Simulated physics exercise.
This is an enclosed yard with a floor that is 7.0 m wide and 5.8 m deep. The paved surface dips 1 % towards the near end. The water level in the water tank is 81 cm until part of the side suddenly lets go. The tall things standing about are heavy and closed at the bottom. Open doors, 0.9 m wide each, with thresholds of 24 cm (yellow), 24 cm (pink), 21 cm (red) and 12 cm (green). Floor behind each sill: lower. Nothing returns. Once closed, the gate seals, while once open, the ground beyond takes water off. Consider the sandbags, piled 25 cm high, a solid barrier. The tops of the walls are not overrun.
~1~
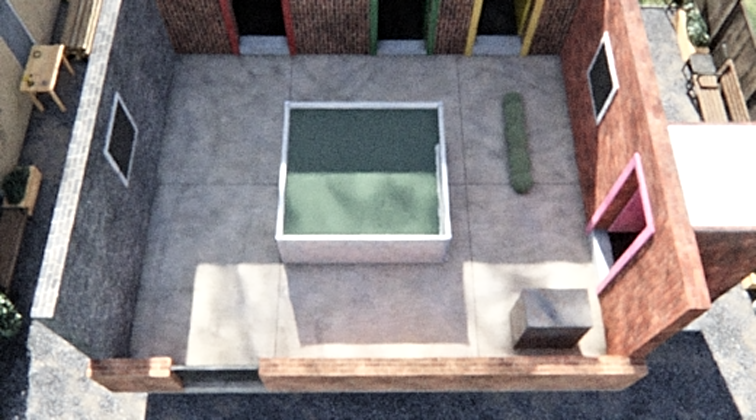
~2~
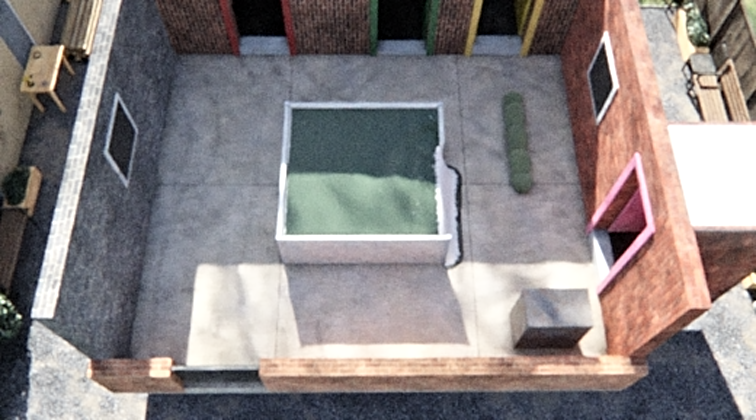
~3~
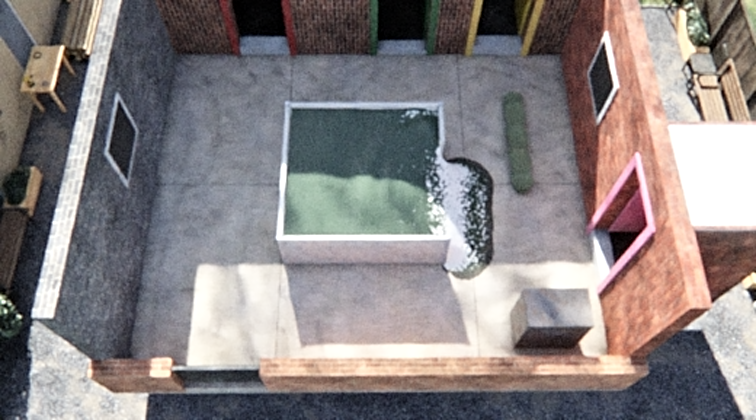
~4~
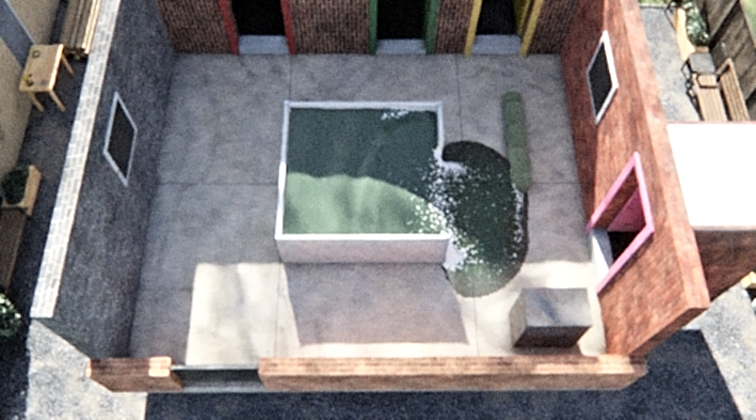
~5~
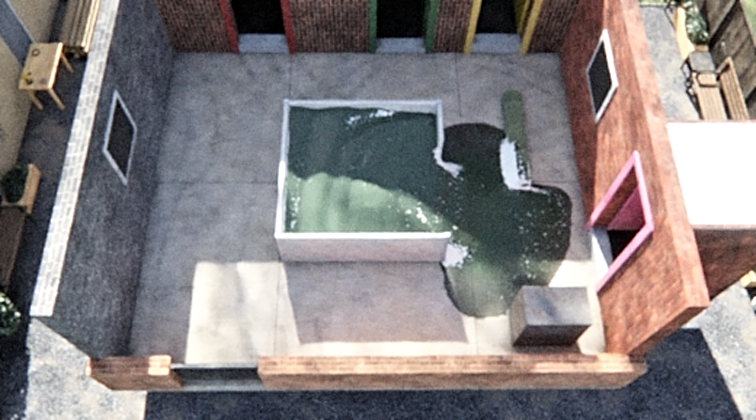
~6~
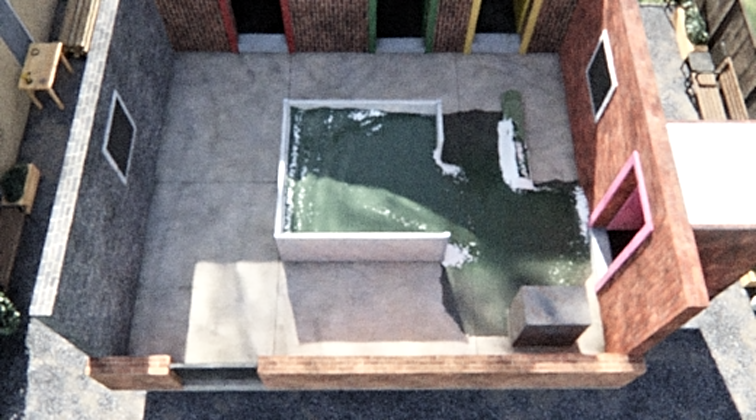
In the video, green water in a square tank within a brick-walled yard pours through a gap in the tank's right side, foaming and spreading across the paved floor around a low green barrier and up to a gray block.
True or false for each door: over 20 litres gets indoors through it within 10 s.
Yellow door - false, pink door - true, red door - false, green door - false.
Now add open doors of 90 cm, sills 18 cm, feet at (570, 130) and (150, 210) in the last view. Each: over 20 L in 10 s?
Result in order - not enough, then not enough.
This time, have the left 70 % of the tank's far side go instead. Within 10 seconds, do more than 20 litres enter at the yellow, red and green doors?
Then it goes yellow fine, red too high, green too high.
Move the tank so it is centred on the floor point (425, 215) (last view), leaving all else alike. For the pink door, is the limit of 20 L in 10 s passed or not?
Well, pink ends up beyond the mark.
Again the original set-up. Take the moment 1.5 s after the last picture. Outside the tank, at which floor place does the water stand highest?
You'll find it around (605, 355).
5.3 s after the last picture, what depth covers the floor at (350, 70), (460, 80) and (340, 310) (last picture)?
Approximately 6, 14 and 7 centimetres, going through them in turn.
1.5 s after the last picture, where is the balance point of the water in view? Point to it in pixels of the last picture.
Centre: Approx. (449, 210) px.
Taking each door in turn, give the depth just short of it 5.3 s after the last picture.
In centimetres - yellow: 17, pink: 21, red: 5, green: 8.
Then, 0.7 s after the last picture water covers 25 % of the floor and is deepest (56 cm) near (573, 222); yellow door 10 cm at the sill, 0 L in, pink door 48 cm at the sill, 47 L in, red door not reached, green door not reached.
Then, 1.5 s after the last picture water covers 40 % of the floor and is deepest (62 cm) near (605, 355); yellow door 13 cm at the sill, 0 L in, pink door 51 cm at the sill, 170 L in, red door not reached, green door 5 cm at the sill, 0 L in.
Then, 2.8 s after the last picture water covers 60 % of the floor and is deepest (42 cm) near (607, 367); yellow door 19 cm at the sill, 0 L in, pink door 34 cm at the sill, 295 L in, red door not reached, green door 10 cm at the sill, 0 L in.
Then, 5.3 s after the last picture water covers 90 % of the floor and is deepest (24 cm) near (607, 367); yellow door 17 cm at the sill, 0 L in, pink door 21 cm at the sill, 317 L in, red door 5 cm at the sill, 0 L in, green door 8 cm at the sill, 0 L in.
Then, 9.3 s after the last picture water covers 95 % of the floor and is deepest (20 cm) near (126, 369); yellow door 10 cm at the sill, 0 L in, pink door 12 cm at the sill, 318 L in, red door 17 cm at the sill, 0 L in, green door 6 cm at the sill, 0 L in.
